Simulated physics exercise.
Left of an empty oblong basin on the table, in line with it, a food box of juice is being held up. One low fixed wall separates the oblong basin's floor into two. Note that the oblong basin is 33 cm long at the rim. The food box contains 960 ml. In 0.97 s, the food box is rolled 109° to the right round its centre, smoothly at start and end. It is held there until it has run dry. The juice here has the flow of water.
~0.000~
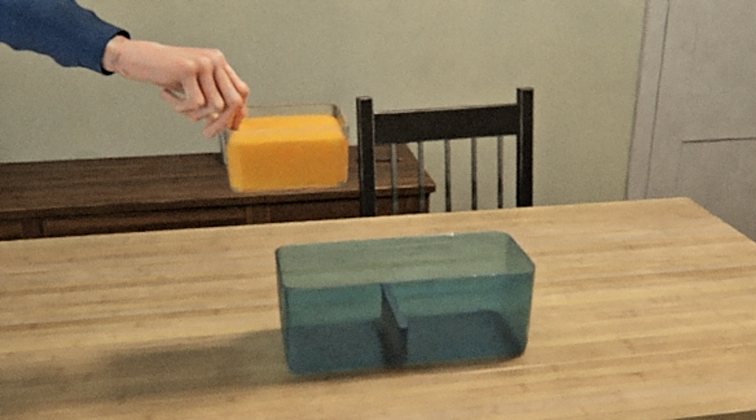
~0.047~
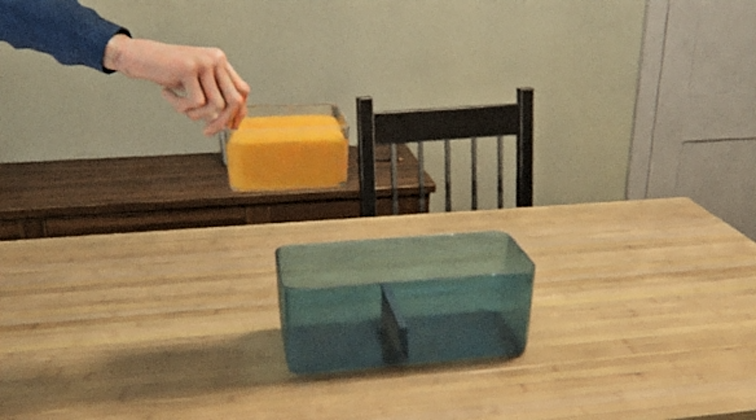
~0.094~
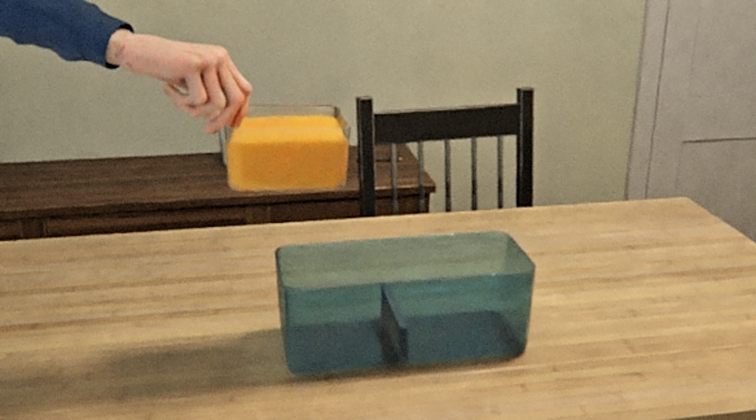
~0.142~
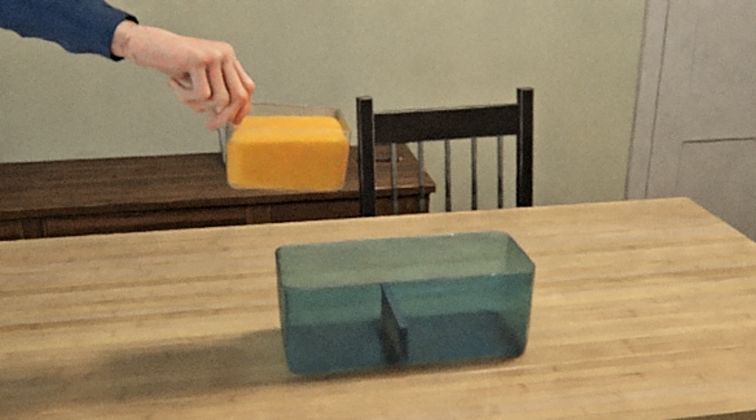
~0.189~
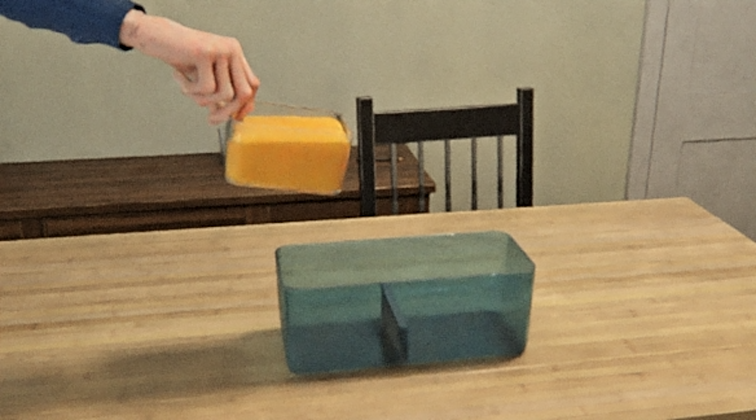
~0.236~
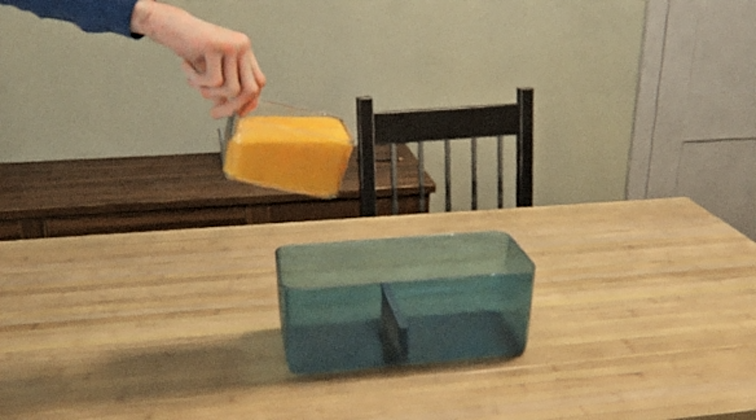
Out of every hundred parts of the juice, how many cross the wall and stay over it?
About 58 in every hundred.
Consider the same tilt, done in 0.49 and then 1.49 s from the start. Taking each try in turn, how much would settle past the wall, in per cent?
Result: 35 per cent, then 60 per cent.
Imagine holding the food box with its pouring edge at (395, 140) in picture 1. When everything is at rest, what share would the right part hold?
Result then: Approx. 80 %.
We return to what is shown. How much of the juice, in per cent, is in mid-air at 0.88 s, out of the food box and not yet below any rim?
Close to 7 in every hundred parts.
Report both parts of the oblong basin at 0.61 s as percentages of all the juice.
Roughly 1 sits left and 12 sits right.
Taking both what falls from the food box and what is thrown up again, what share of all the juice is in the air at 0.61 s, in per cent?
At that moment, about 42 percent.
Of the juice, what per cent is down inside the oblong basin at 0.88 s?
Near 78 in a hundred.
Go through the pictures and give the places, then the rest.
In the first picture, it leans 0°; its right rim is at (342, 116); the juice meets the walls at (227, 130) and (340, 124); the oblong basin's rim runs from (278, 268) to (522, 250); the wall's top is at (394, 305).
In the second picture, it leans 1°; its right rim is at (343, 116); the juice meets the walls at (227, 130) and (340, 124).
In the third picture, it leans 3°; its right rim is at (344, 118); the juice meets the walls at (228, 129) and (341, 125).
In the fourth picture, it leans 6°; its right rim is at (345, 121); the juice meets the walls at (229, 128) and (342, 126).
In the fifth picture, it leans 10°; its right rim is at (347, 126); the juice meets the walls at (229, 128) and (344, 127).
In the sixth picture, it leans 15°; its right rim is at (348, 131); the juice meets the walls at (230, 129) and (346, 127).
By 0.61 s the tilt is 75° and 43 per cent is still to pour, 1 is left of the wall and 13 right of it.
By 0.88 s the tilt is 107° and 7 per cent is still to pour, 21 is left of the wall and 58 right of it.
By 1.16 s the tilt is 109° and 0 per cent is still to pour, 33 is left of the wall and 57 right of it.
By 1.47 s the tilt is 109° and 0 per cent is still to pour, 34 is left of the wall and 58 right of it.
At rest 34 per cent lies left of the wall, 58 right of it and 9 outside.
